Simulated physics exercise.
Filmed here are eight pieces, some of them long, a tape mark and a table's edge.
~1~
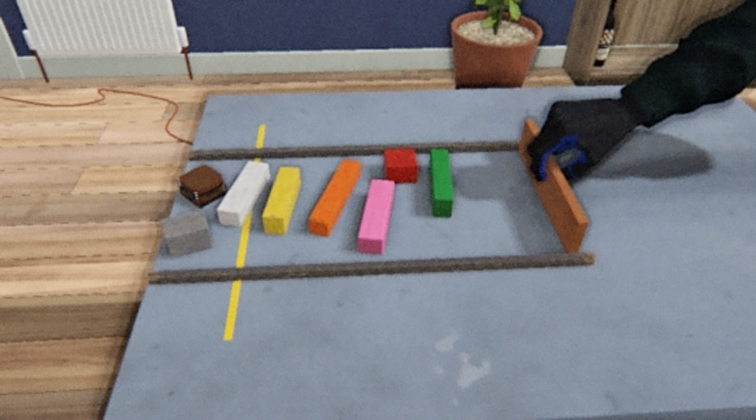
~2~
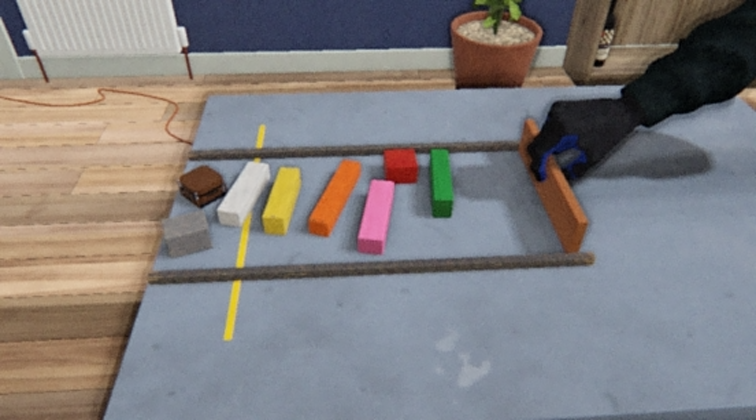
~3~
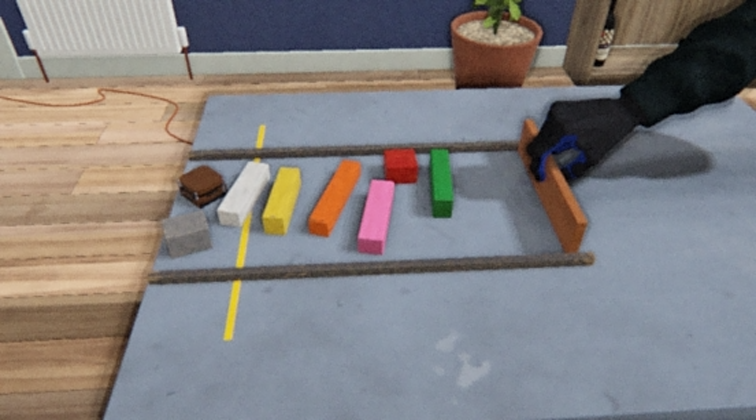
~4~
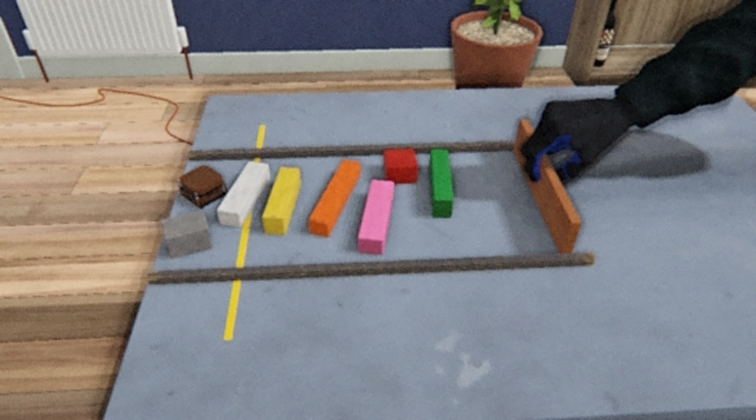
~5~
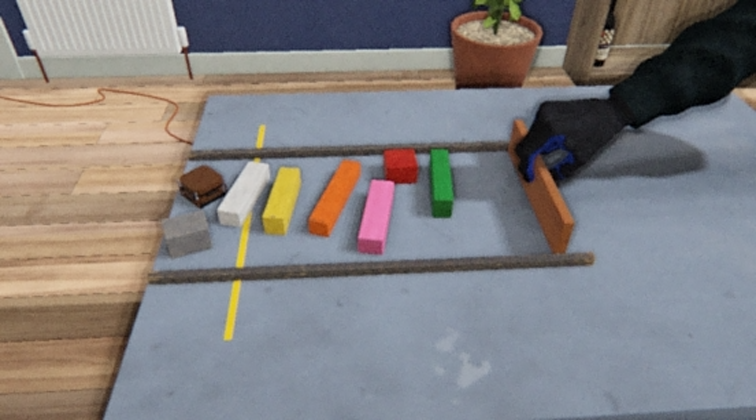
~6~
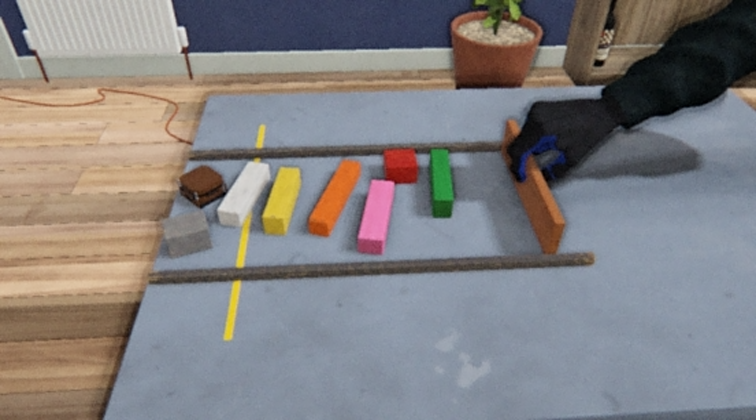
A gloved hand slides an upright board slightly left behind a scattering of coloured blocks.
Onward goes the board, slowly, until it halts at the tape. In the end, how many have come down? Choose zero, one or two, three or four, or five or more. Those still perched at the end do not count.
By the end, three or four have come down.
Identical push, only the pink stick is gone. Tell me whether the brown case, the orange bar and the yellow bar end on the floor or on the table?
The brown case comes off; the orange bar stays put; the yellow bar stays put.
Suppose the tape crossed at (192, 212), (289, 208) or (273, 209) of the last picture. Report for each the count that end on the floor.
7, 1, 1.
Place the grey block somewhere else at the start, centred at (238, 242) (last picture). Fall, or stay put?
Result: It does not come off.
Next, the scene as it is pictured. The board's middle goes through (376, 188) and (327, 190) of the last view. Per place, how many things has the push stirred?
I count 4 first and 7 after.
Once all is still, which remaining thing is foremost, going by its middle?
That's the yellow bar.
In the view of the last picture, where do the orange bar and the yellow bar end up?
Final spots - orange bar (191, 202), yellow bar (169, 206).
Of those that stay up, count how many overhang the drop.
The total comes out at 1.
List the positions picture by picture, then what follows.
In the first picture, grey block (187, 234); brown case (203, 187); white bar (245, 193); board (549, 182); tape (249, 210).
In the second picture, brown case (203, 187); green stick (441, 182).
In the third picture, white bar (245, 193); pink stick (377, 215).
In the fourth picture, grey block (187, 234); orange bar (336, 196).
In the fifth picture, brown case (203, 187); red block (400, 167).
In the sixth picture, grey block (187, 234); brown case (203, 187); white bar (245, 193); board (529, 183); tape (249, 210).
Early on, none off yet; grey block at rest near (187, 234); brown case at rest near (203, 187); white bar at rest near (245, 193).
Finally, the number that fall off is three or four; lost, white bar, brown case and grey block.
